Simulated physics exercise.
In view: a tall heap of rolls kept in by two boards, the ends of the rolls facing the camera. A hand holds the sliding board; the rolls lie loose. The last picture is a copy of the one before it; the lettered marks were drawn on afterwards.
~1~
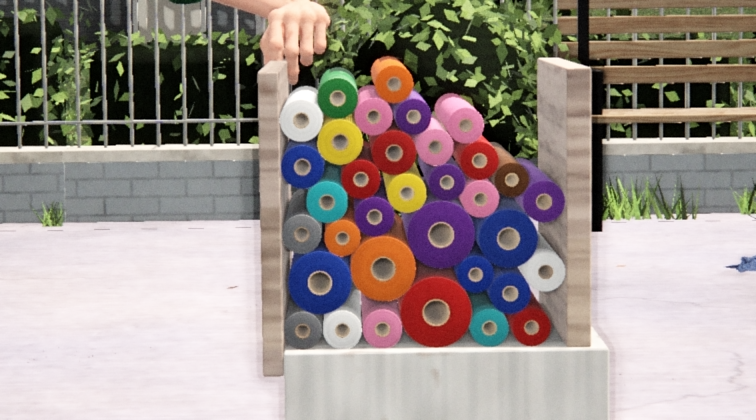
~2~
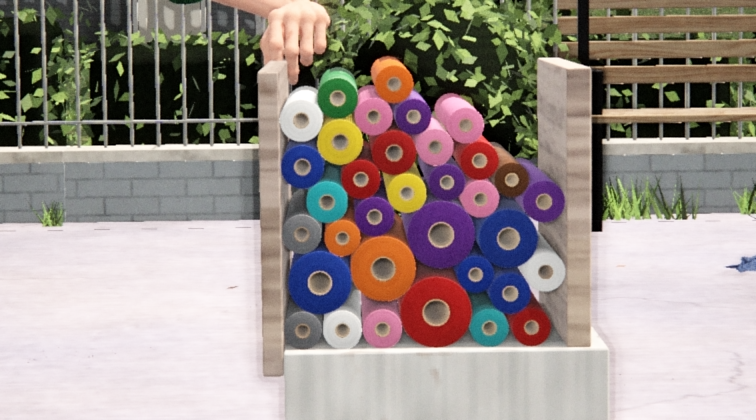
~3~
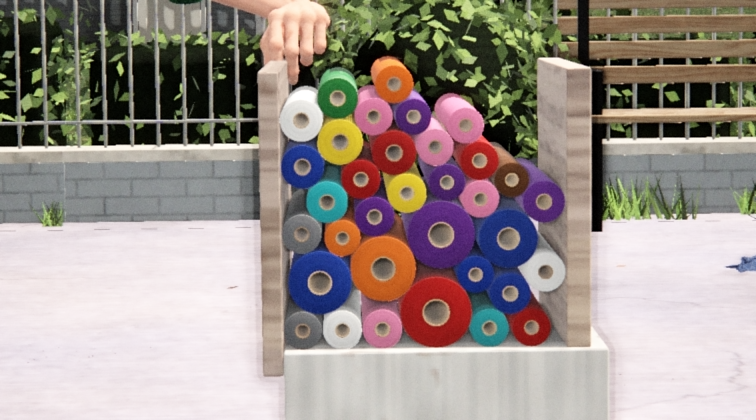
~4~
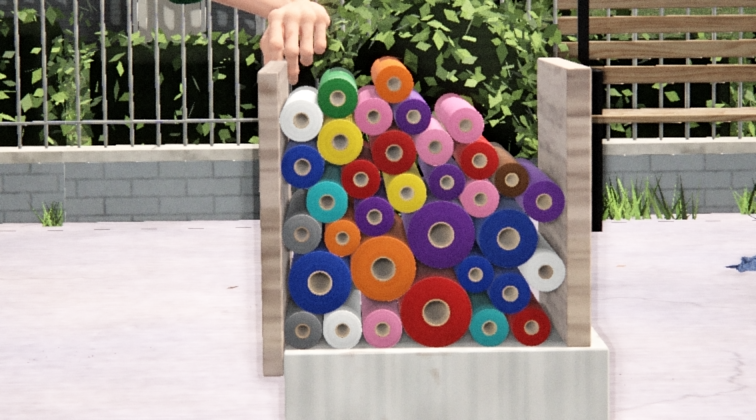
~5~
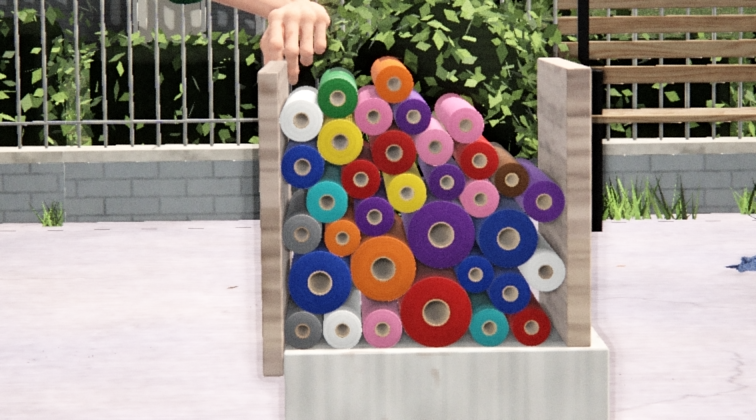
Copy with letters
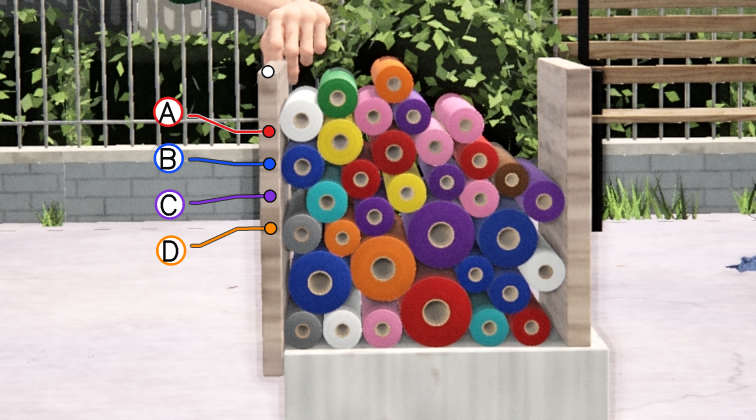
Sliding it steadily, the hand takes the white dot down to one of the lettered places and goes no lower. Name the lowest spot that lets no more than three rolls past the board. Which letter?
Stop at C.
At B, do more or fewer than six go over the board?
It loses fewer than six.
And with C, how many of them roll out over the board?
At C the number is two.
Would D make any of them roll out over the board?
Yes.
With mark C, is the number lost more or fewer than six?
Fewer than six.
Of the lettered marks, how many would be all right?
Three of them.
On the marked copy, A at (269, 131); B at (269, 164); C at (270, 196); D at (271, 229); the white dot at (268, 72).
Following C. Soon after the start, top of the board (280, 130).
Later, top of the board (281, 195).
In the end, top of the board (281, 195), two out over the board.
As for the rest, A none out over the board; B none out over the board; D more than three out over the board.
